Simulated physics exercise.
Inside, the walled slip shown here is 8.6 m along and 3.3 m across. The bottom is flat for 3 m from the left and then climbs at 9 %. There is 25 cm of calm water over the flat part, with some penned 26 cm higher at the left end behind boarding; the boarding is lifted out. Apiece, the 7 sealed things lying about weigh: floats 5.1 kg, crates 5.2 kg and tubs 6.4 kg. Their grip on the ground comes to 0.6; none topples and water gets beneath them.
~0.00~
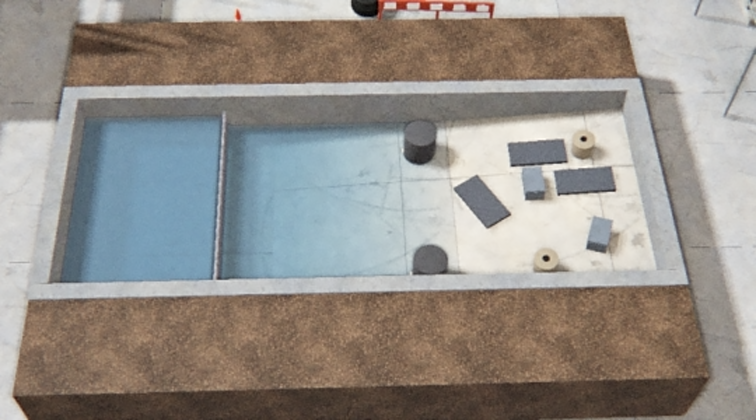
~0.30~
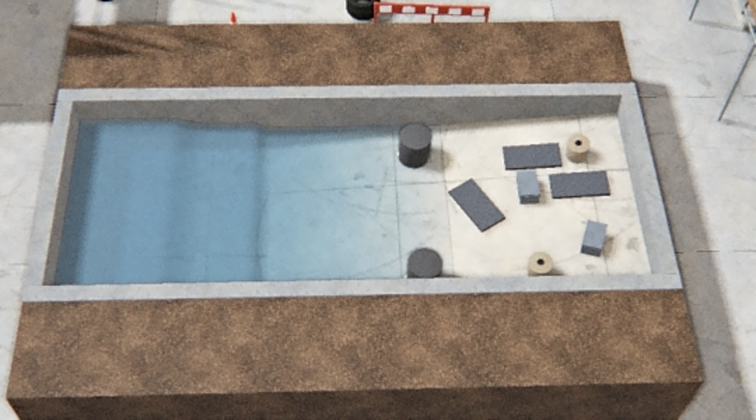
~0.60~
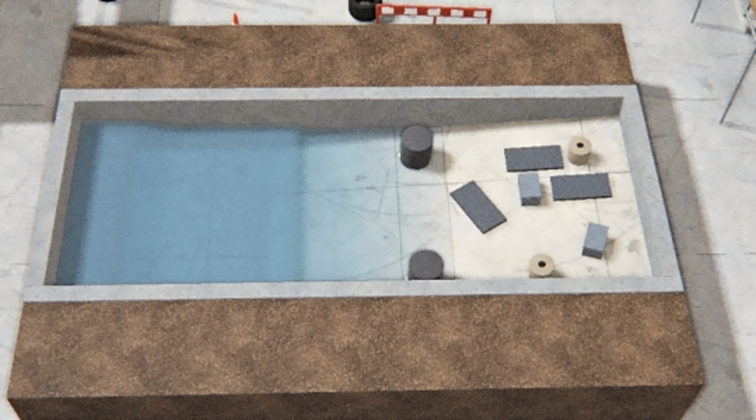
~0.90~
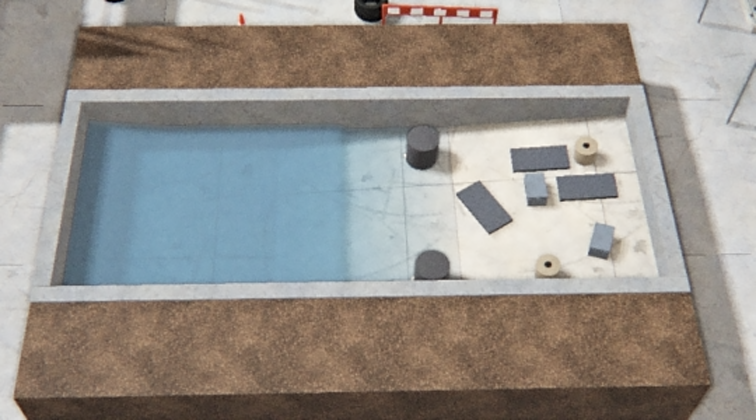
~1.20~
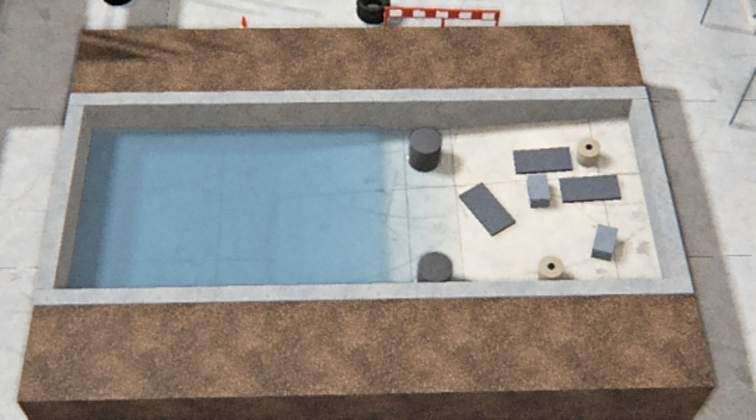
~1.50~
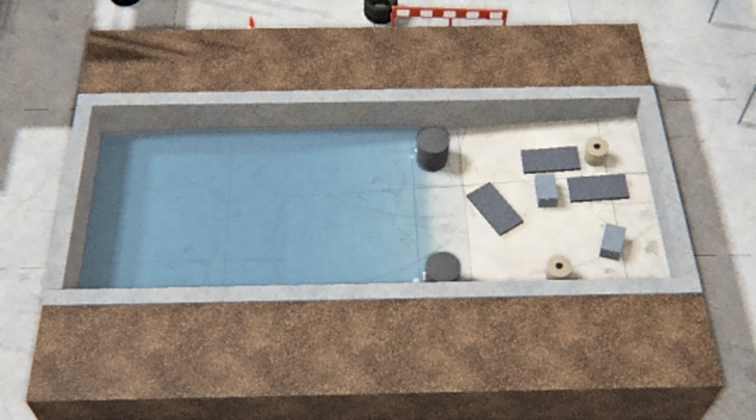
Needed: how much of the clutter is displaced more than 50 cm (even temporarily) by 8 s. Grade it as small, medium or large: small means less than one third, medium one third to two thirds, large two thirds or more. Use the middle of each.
I would call it large.
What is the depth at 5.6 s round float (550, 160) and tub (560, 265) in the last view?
About 10 and 7 cm.
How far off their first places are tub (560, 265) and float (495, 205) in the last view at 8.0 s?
In that order: 80 cm, 250 cm.
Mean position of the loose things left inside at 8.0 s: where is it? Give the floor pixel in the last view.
It sits at about (423, 229).
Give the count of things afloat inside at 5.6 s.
The count is 7.
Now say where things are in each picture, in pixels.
A float at (538, 152) rests on the ground; a crate at (535, 179), on the bottom; 18.6 m2 under water; 0 of 7 have shifted, in the first picture.
A float at (533, 155) rests on the ground; a crate at (530, 183), on the bottom; water covers 18.6 m2; 0 of 7 have shifted, in the second picture.
A float at (534, 157) rests on the ground; a crate at (531, 185), on the bottom; 18.6 m2 under water; 0 of 7 have shifted, in the third picture.
A float at (541, 158) rests on the ground; a crate at (538, 185) rests on the ground; water covers 18.6 m2; 0 of 7 have shifted, in the fourth picture.
A float at (543, 159), on the bottom; a crate at (540, 187), on the bottom; 18.6 m2 under water; 0 of 7 have shifted, in the fifth picture.
A float at (551, 159) rests on the ground; a crate at (548, 186) rests on the ground; water covers 18.6 m2; 0 of 7 have shifted, in the sixth picture.
After 2.1 s 0 of 7 are over 50 cm from their spots; 0 afloat.
After 3.6 s 1 of 7 are over 50 cm from their spots; 3 afloat.
After 5.6 s 3 of 7 are over 50 cm from their spots; 7 afloat.
After 8.0 s 7 of 7 are over 50 cm from their spots, and 7 have been at some point; 6 afloat.
